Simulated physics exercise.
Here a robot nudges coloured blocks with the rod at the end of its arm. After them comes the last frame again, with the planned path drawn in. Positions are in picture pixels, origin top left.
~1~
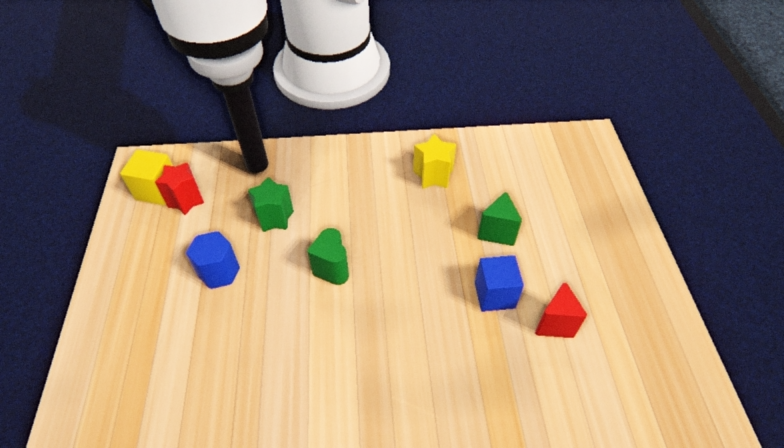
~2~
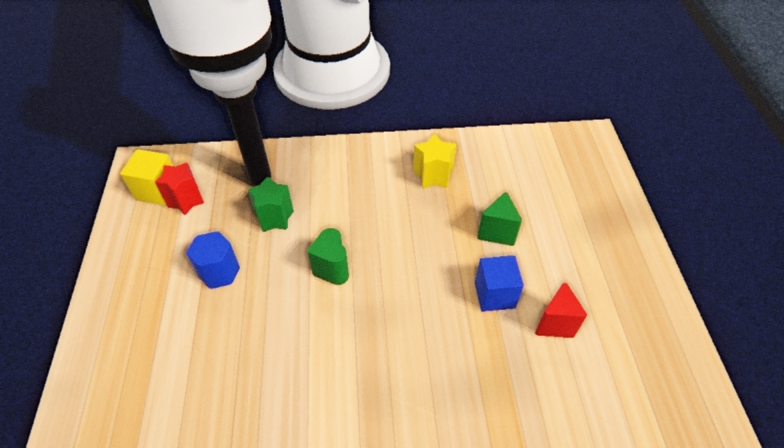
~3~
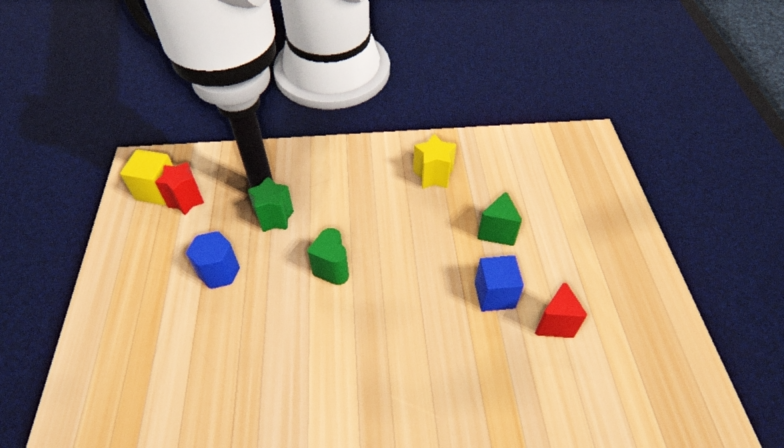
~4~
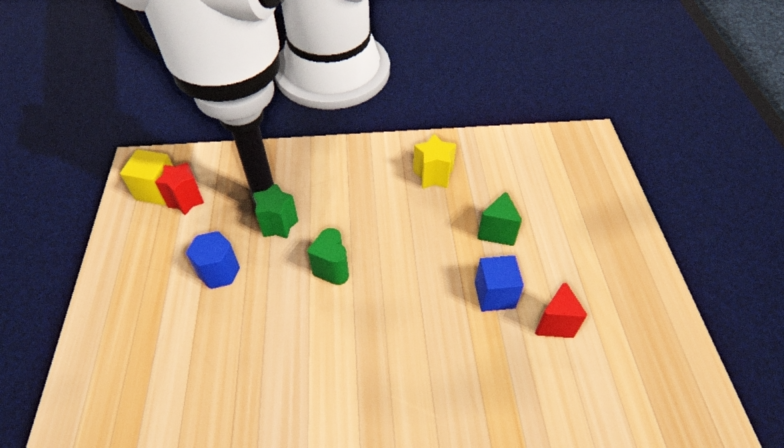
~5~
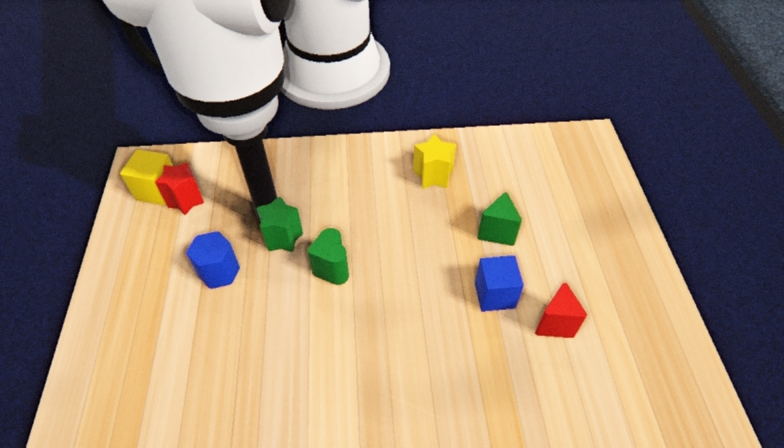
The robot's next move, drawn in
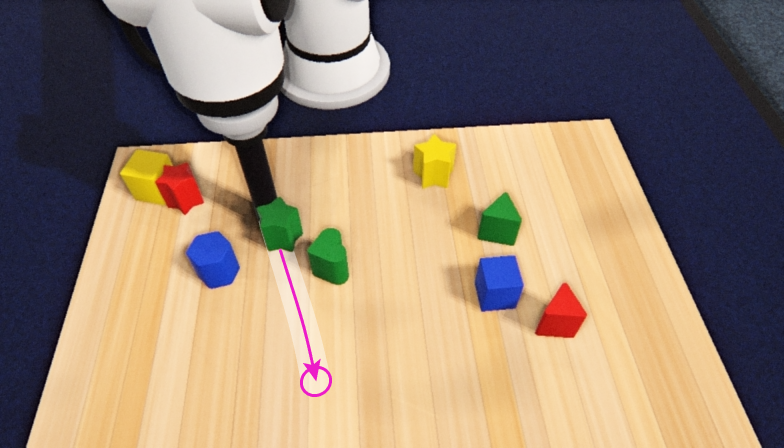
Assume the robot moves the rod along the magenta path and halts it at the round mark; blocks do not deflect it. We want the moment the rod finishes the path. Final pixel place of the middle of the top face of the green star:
The middle of the upper face of the green star will lie at about (330, 296) in the picture.
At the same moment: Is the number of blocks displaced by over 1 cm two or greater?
In short: Yes.
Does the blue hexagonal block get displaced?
That would be a no.
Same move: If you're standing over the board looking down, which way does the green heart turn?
From overhead, the rotation is counterclockwise.
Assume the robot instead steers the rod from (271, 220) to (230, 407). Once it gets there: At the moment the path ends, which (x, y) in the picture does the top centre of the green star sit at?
Its top face will be centred at roughly (284, 236).
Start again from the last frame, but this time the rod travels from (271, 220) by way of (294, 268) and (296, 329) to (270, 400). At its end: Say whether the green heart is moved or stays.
Moved.
The line goes from (271, 220) by way of (293, 292) to (316, 381).
The first path, step by step. One third of the way, rod at (284, 263); green star at (299, 261), turned 20° anticlockwise; green heart at (336, 249), turned 20° anticlockwise.
Two thirds of the way, rod at (300, 315); green star at (327, 293), turned 65° anticlockwise; green heart at (343, 254), turned 55° anticlockwise.
At the end, rod at (315, 377); blue hexagonal block unmoved; green star at (330, 296), turned 80° anticlockwise; green heart at (343, 254), turned 55° anticlockwise.
